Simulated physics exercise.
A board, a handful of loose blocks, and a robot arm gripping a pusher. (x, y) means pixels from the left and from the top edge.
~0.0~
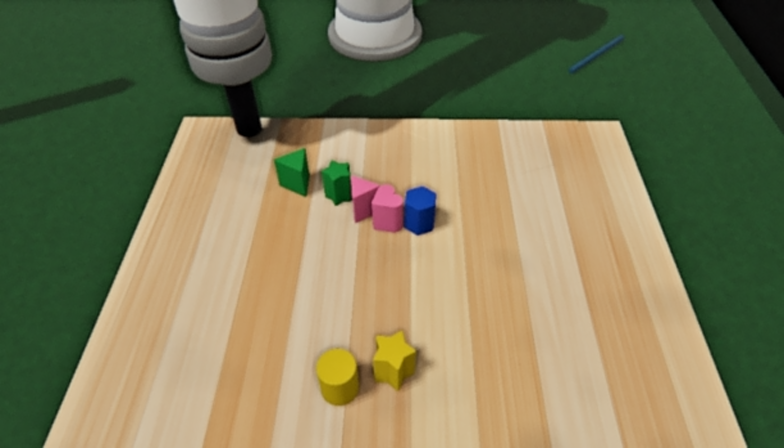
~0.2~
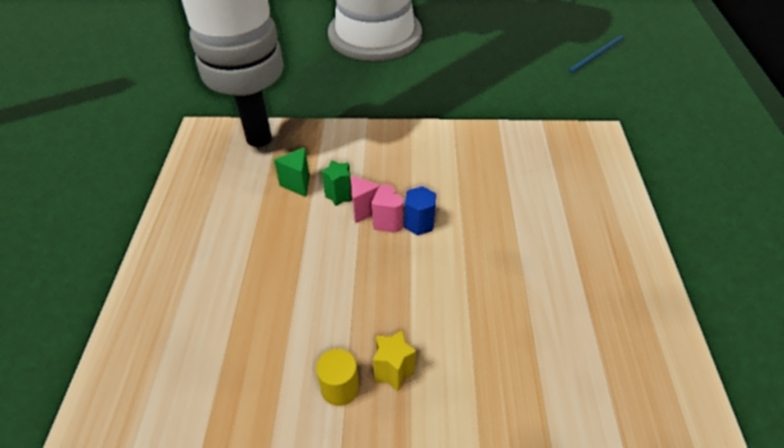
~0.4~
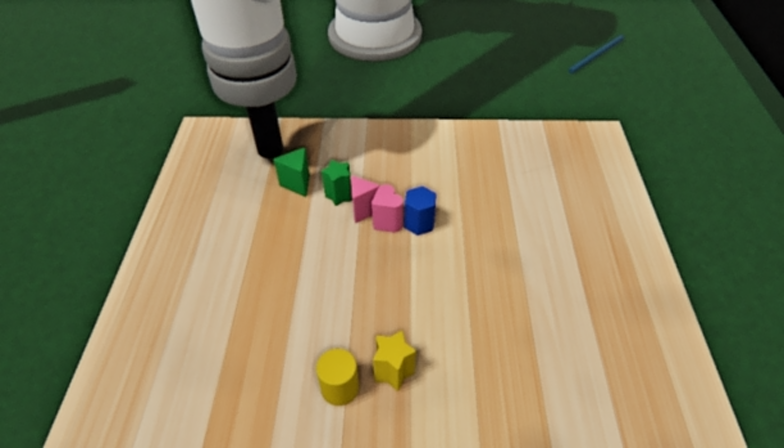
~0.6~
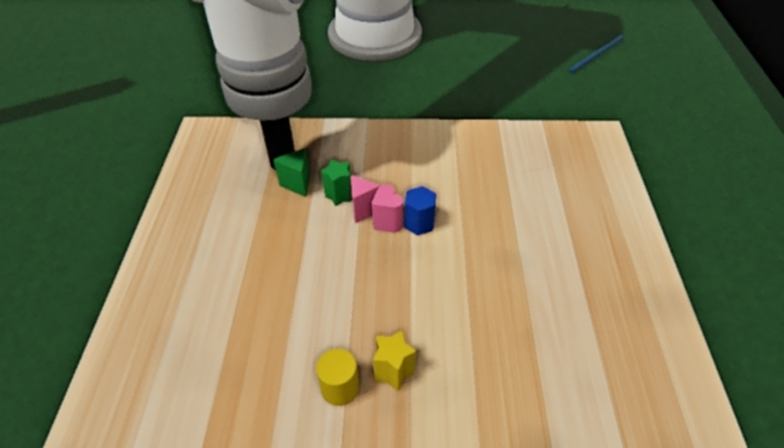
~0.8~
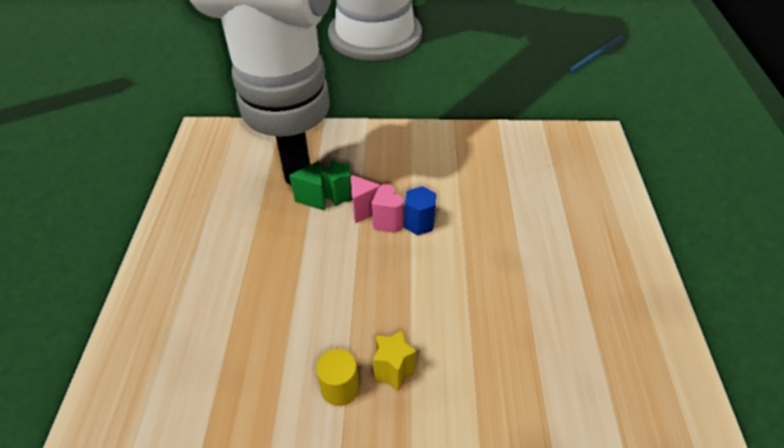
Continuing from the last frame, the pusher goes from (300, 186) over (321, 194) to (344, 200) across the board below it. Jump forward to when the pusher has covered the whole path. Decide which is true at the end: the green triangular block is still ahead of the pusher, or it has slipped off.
It falls back or aside.
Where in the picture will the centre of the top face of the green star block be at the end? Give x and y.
The middle of its upper face will lie at (372, 175).
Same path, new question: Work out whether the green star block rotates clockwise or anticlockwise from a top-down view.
Short answer: Counterclockwise.
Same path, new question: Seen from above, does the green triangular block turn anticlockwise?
That would be a no.
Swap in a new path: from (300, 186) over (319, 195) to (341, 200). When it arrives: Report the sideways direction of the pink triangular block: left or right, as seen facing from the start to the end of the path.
My answer: Left.
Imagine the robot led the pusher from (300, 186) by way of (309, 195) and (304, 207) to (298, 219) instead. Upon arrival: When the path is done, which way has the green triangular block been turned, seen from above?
From above, it looks like the green triangular block goes counterclockwise.
What follows on the original path. Halfway along, pusher (321, 186); green triangular block (324, 186); green star block (348, 171), turned 50° anticlockwise; pink triangular block (366, 185).
At the end, pusher (343, 192); green triangular block (336, 193), turned 55° clockwise; green star block (372, 175), turned 65° anticlockwise; pink triangular block (394, 185), turned 15° clockwise; pink heart (397, 201), turned 55° clockwise.
